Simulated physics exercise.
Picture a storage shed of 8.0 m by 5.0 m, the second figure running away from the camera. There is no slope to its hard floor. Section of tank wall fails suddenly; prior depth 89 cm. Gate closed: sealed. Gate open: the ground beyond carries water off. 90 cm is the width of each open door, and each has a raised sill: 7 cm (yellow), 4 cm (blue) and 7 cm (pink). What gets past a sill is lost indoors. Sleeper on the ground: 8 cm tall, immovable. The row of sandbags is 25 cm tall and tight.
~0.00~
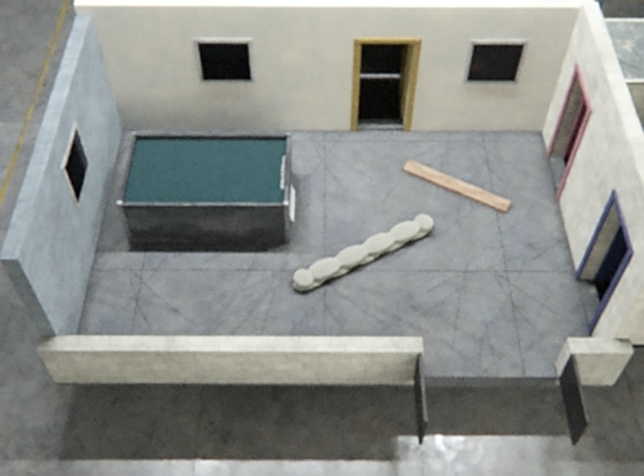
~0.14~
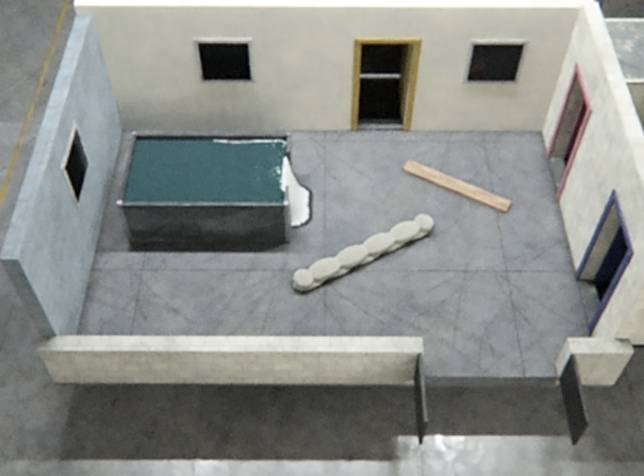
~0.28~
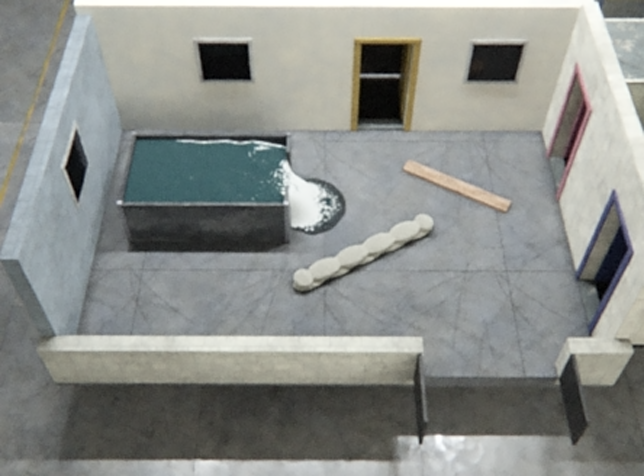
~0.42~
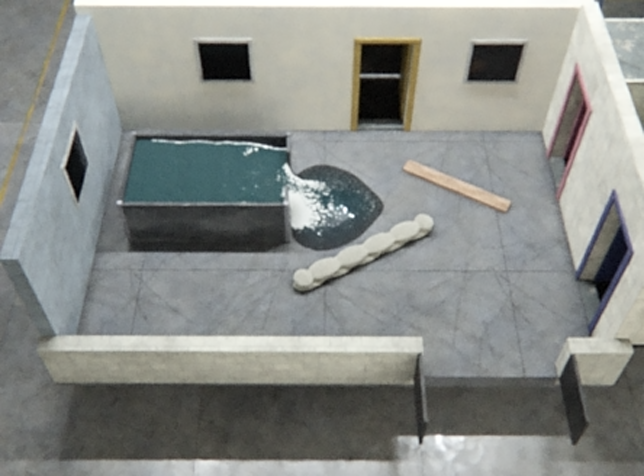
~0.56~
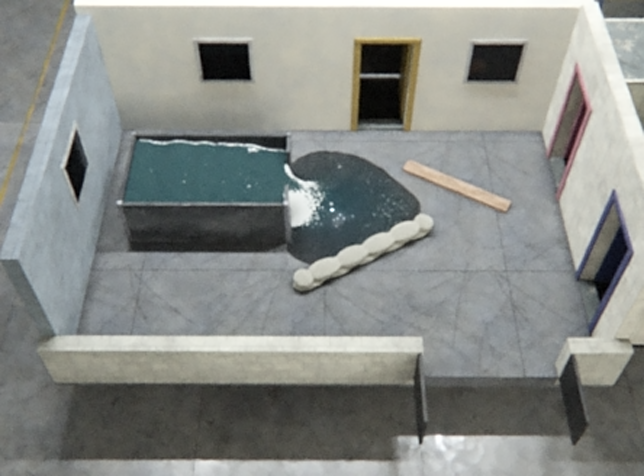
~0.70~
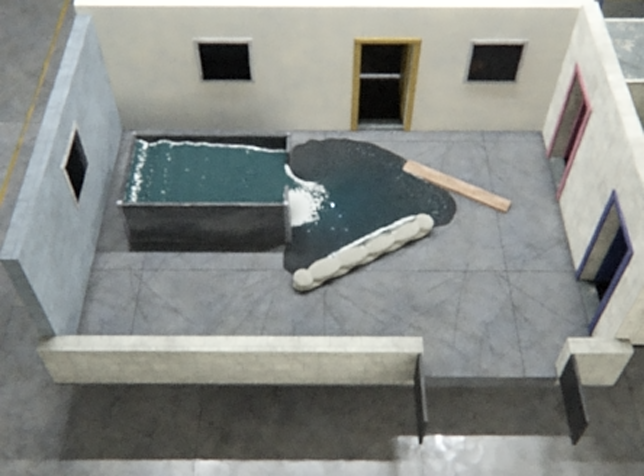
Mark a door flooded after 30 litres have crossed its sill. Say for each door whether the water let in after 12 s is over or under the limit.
Water let in: Yellow door over; blue door over; pink door over.
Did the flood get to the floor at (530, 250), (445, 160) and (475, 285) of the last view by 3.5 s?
Going through the three points: Awash, then awash, then awash.
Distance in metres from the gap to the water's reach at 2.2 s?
That's near 5.0 m in a straight line.
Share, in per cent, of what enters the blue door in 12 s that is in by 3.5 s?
Roughly 0 percent is in by then.
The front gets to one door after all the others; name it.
It would be the blue door.
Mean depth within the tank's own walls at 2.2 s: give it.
Depth, averaged: Around 54 centimetres.
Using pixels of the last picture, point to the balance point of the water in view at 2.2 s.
The water's centre sits at about (290, 203).
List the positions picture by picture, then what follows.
Still water, 89 cm deep, in the tank at (208, 171), in the first frame.
The front is at (301, 189), 0.5 m from the gap at (287, 192); 0.2 m2 of floor is under water; 89 cm left at the back of the tank, in the second frame.
Water pours out at (287, 194) and has run 0.9 m, to (338, 197); deepest outside 58 cm, 89 cm at the tank's back, in the third frame.
The front is at (377, 213), 1.6 m from the gap at (287, 195); 2.0 m2 of floor is under water; 89 cm left at the back of the tank, in the fourth frame.
The front is at (413, 202), 2.2 m from the gap at (287, 195); 3.9 m2 of floor is under water; 89 cm left at the back of the tank, in the fifth frame.
The front is at (451, 208), 2.9 m from the gap at (287, 195); 5.4 m2 of floor is under water; 82 cm left at the back of the tank, in the sixth frame.
After 1.4 s water covers 30 % of the floor and is deepest (45 cm) near (301, 207); yellow door 6 cm at the sill, 1 L in, blue door not reached, pink door not reached.
After 2.2 s water covers 45 % of the floor and is deepest (42 cm) near (543, 149); yellow door 10 cm at the sill, 23 L in, blue door 1 cm at the sill, 0 L in, pink door 7 cm at the sill, 54 L in.
After 3.5 s water covers 50 % of the floor and is deepest (32 cm) near (543, 149); yellow door 8 cm at the sill, 41 L in, blue door 5 cm at the sill, 0 L in, pink door 24 cm at the sill, 206 L in.
After 7.0 s water covers 70 % of the floor and is deepest (18 cm) near (592, 352); yellow door 10 cm at the sill, 55 L in, blue door 7 cm at the sill, 20 L in, pink door 15 cm at the sill, 402 L in.
After 12.0 s water covers 95 % of the floor and is deepest (10 cm) near (402, 192); yellow door 8 cm at the sill, 86 L in, blue door 8 cm at the sill, 75 L in, pink door 8 cm at the sill, 465 L in.
